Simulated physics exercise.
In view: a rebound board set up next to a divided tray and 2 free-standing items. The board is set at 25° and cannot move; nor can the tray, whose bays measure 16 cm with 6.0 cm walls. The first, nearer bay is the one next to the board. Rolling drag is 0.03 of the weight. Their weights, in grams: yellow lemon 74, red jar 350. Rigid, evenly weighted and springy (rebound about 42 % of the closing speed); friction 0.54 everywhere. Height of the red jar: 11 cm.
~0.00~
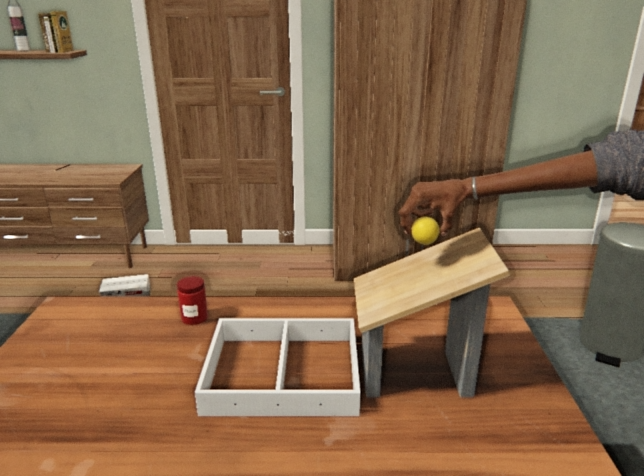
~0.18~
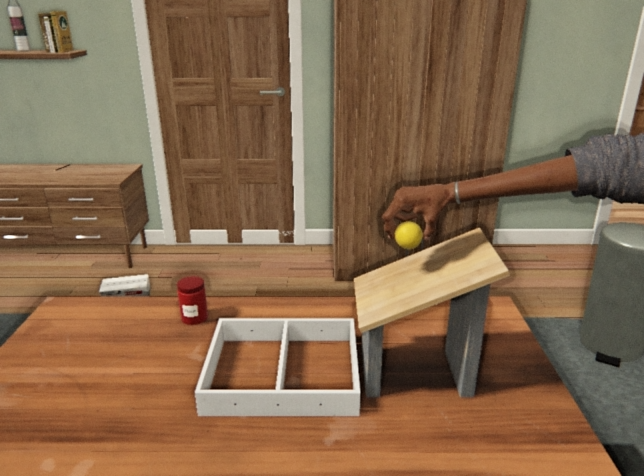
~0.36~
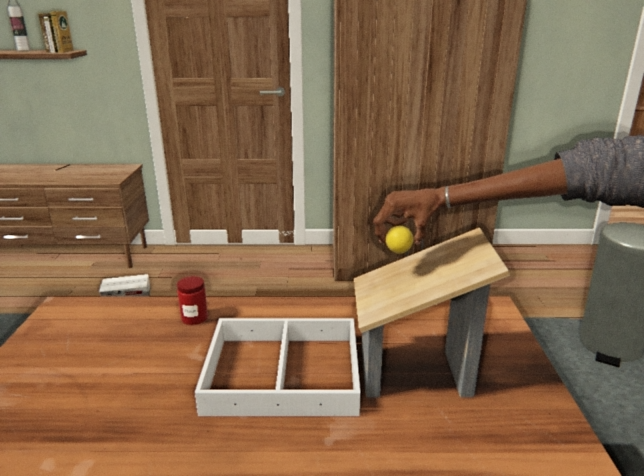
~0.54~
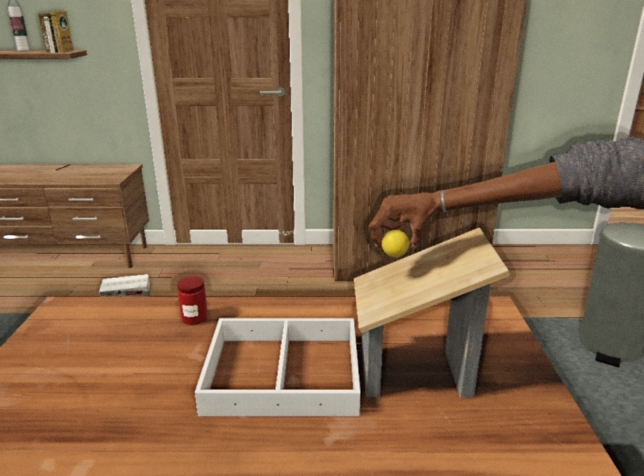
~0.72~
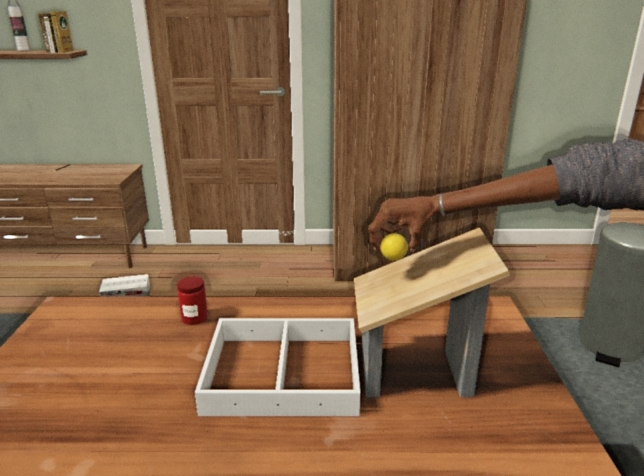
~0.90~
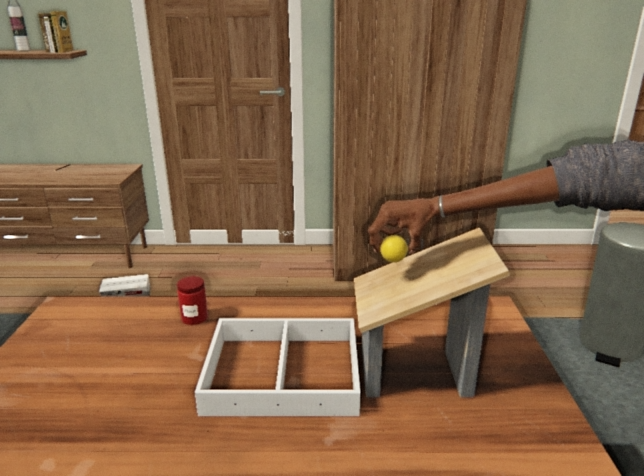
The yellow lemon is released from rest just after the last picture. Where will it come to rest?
Resting place: Nearer bay.
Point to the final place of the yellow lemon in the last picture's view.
At about (334, 364).
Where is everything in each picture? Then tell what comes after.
In the first frame, 7 cm from its drop point; yellow lemon (425, 231); red jar (193, 301).
In the second frame, 4 cm from its drop point; yellow lemon (409, 235); red jar (193, 301).
In the third frame, 2 cm from its drop point; yellow lemon (400, 240); red jar (193, 301).
In the fourth frame, 1 cm from its drop point; yellow lemon (395, 244); red jar (193, 301).
Poised above the slant; yellow lemon (394, 247); red jar (193, 301), in the fifth frame.
Poised above the slant; yellow lemon (394, 249); red jar (193, 301), in the sixth frame.
After 1.20 s, yellow lemon near (372, 283).
After 1.40 s, yellow lemon near (309, 338).
After 1.60 s, it is in the nearer bay; yellow lemon near (329, 364).
In the end (2.3 s), it is in the nearer bay; red jar under 4 cm from the start. At the end, from the last picture's camera, yellow lemon near (334, 364).
